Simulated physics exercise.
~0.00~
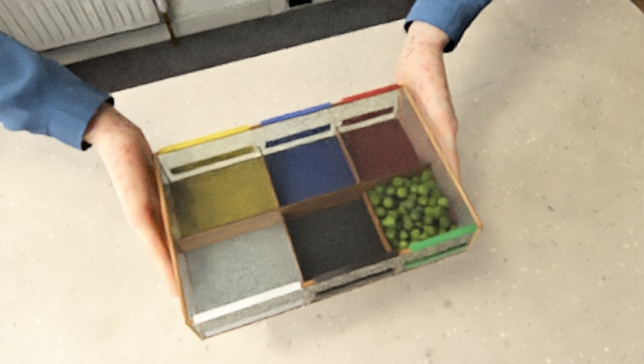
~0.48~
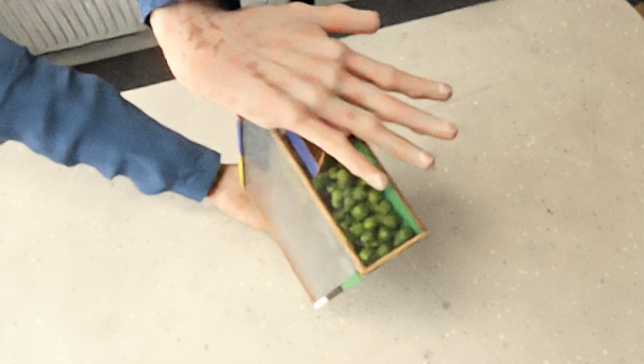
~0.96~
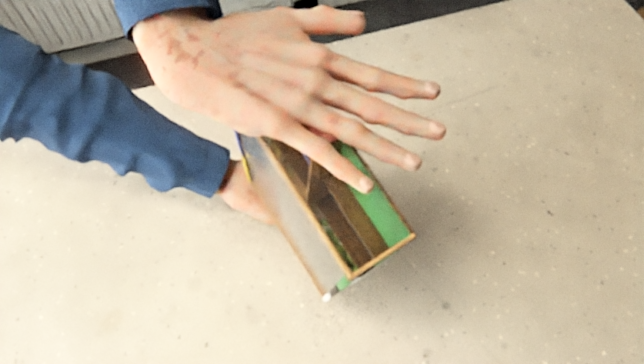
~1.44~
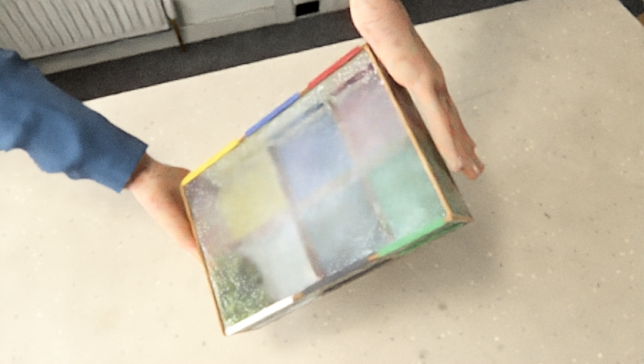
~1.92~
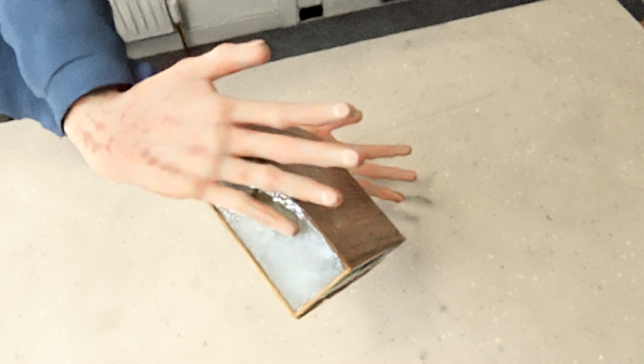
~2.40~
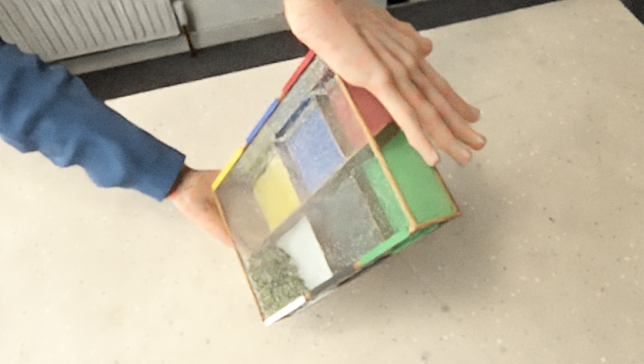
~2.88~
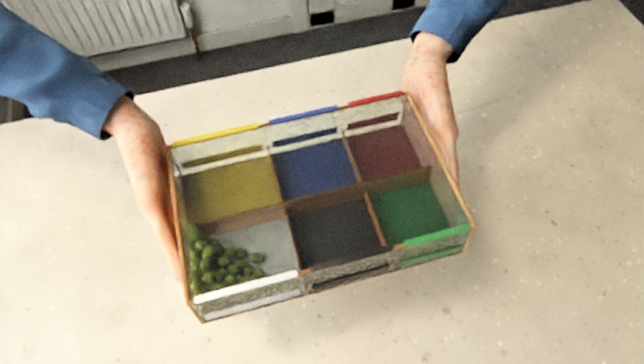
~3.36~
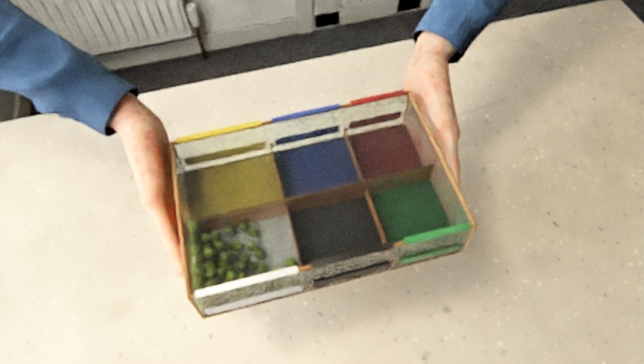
Two hands tip a divided box back and forth, moving green olives into the white compartment.
